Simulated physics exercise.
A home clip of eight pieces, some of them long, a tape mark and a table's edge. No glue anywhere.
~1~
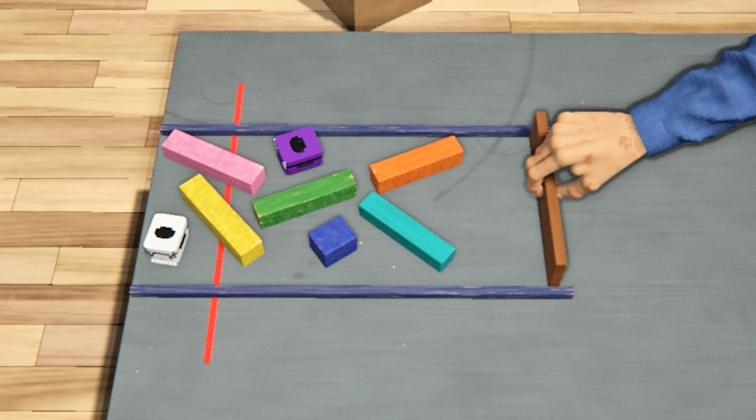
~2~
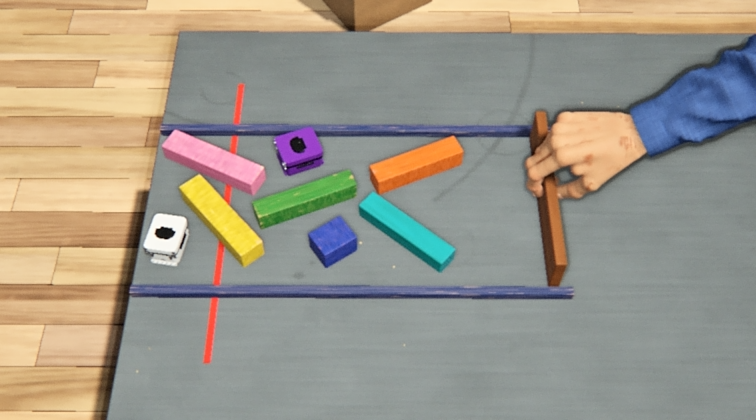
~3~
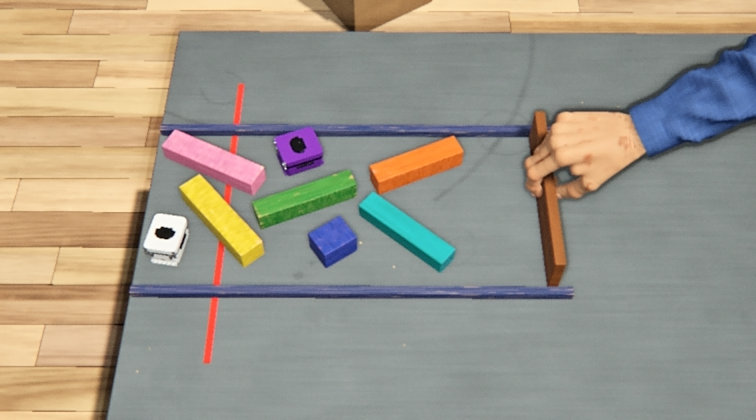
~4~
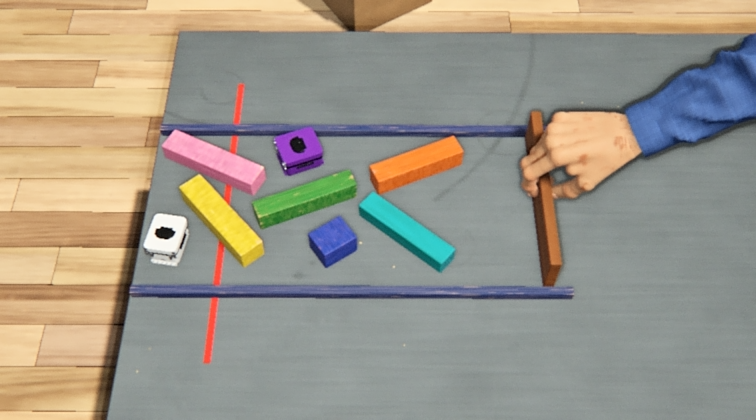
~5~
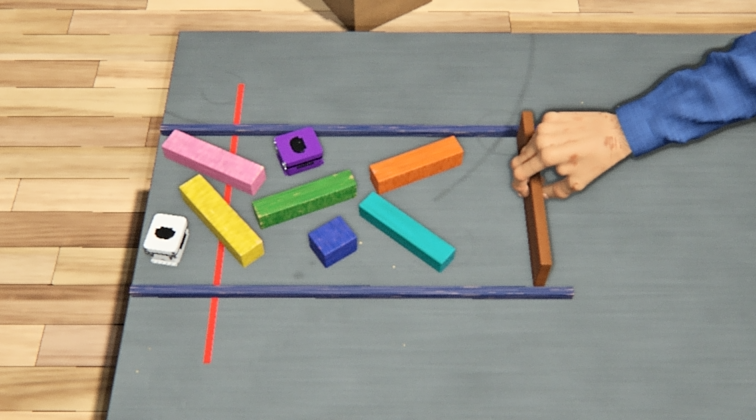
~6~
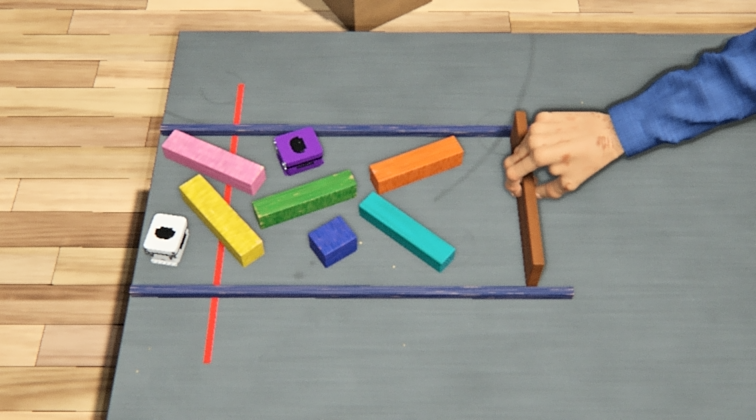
On a grey tabletop above a pale wooden floor, seen from above by a still camera, two dark blue strips run crosswise, with a red line crossing them at left. Between them lie pink, yellow, green, orange and teal bars, a blue block, a purple case and a white one at far left. A blue-sleeved hand holds a brown board upright at right, then slides it slightly left, touching none of the pieces, which stay still.
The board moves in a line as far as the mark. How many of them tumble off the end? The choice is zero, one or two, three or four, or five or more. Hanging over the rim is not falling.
The number that fall off is three or four.
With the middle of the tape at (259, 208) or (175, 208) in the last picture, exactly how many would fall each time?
Down on the floor: 1 and 6.
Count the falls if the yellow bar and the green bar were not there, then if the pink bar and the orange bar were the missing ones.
1 in the first case, 2 in the second.
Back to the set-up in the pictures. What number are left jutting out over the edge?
That would be 1.
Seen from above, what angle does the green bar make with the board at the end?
Some 20 degrees.
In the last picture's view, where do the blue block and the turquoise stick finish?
About (179, 236), and the other about (212, 222).
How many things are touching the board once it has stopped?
In contact: 2.
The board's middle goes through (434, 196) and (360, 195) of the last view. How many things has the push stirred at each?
First 3, then 7.
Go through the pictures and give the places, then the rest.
In the first frame, white case (168, 240); pink bar (214, 162); yellow bar (221, 220); board (547, 196); tape (226, 208).
In the second frame, pink bar (214, 162); blue block (333, 242).
In the third frame, yellow bar (221, 220); purple case (299, 153).
In the fourth frame, white case (168, 240); board (542, 196).
In the fifth frame, pink bar (214, 162); orange bar (416, 165).
In the sixth frame, white case (168, 240); pink bar (214, 162); yellow bar (221, 220); board (526, 196); tape (226, 208).
Soon after, none off yet; white case at rest near (165, 241); pink bar at rest near (214, 162); yellow bar displaced a little near (201, 229).
In the end, the number that fall off is three or four; gone, yellow bar, pink bar and white case.
